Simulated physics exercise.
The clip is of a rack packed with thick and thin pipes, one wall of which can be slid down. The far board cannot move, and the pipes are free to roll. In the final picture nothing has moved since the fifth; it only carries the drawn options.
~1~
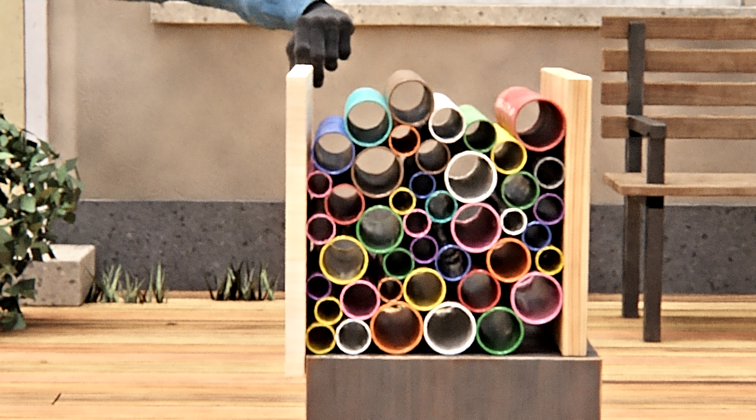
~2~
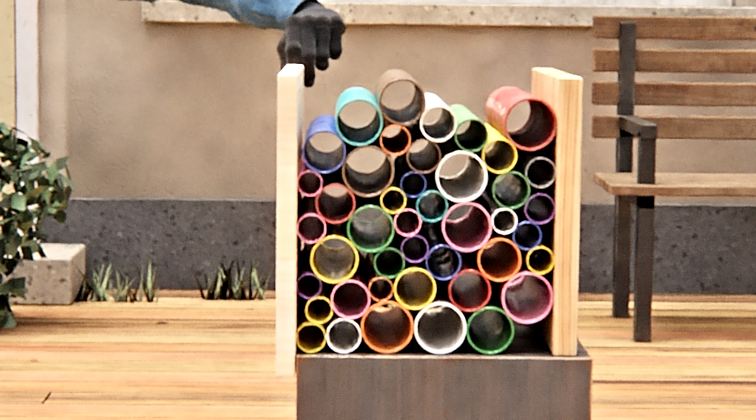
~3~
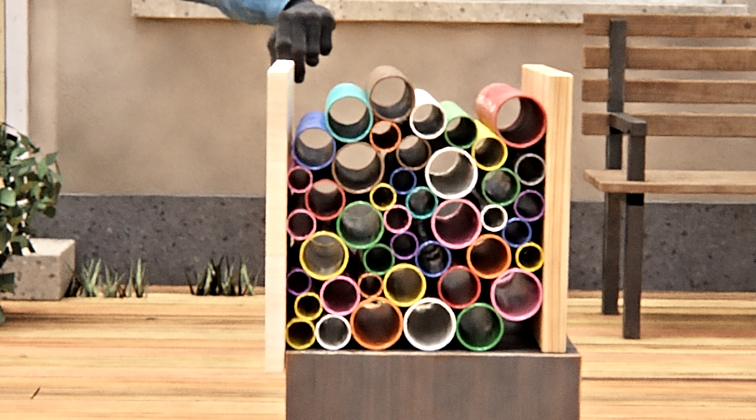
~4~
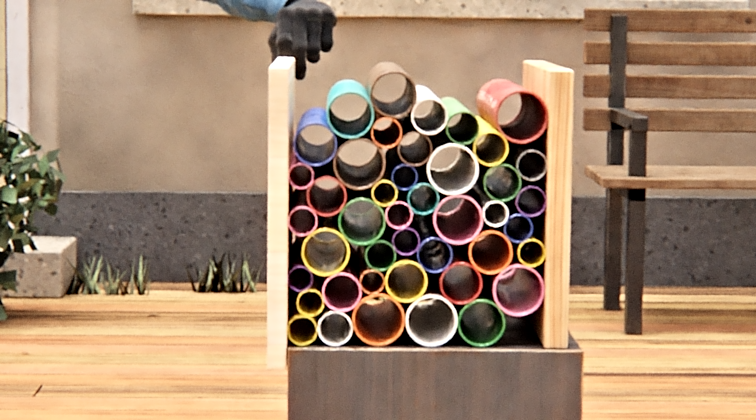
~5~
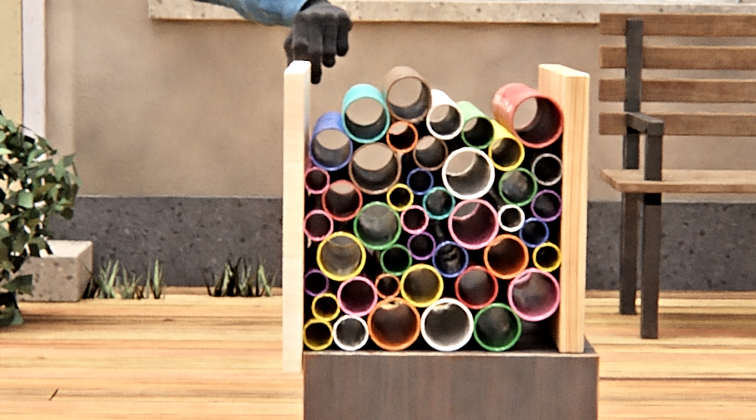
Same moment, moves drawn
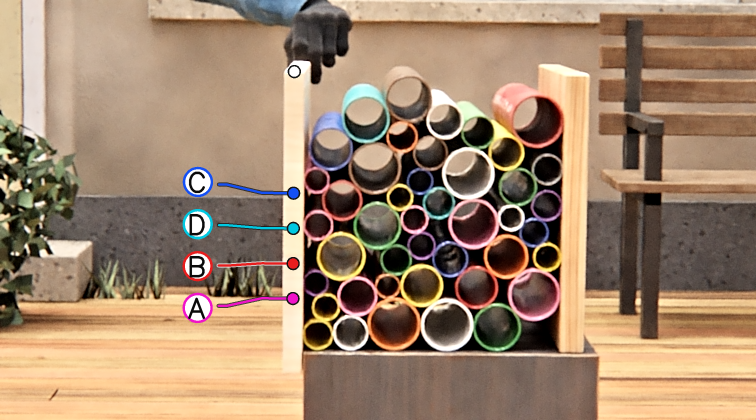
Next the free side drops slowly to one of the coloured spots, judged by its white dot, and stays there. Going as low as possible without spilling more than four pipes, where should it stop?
It can be let down to D.
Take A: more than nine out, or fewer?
More than nine.
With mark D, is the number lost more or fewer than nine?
At D, fewer than nine.
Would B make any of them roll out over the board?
Yes, at B.
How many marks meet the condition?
Two of them.
On the marked copy, A at (293, 299); B at (293, 264); C at (294, 193); D at (294, 228); the white dot at (294, 72).
Taking D. A third of the way, top of the board (304, 142).
Two thirds of the way, top of the board (303, 223).
When it is over, top of the board (303, 227), three out over the board.
As for the rest, A more than four out over the board; B more than four out over the board; C none out over the board.
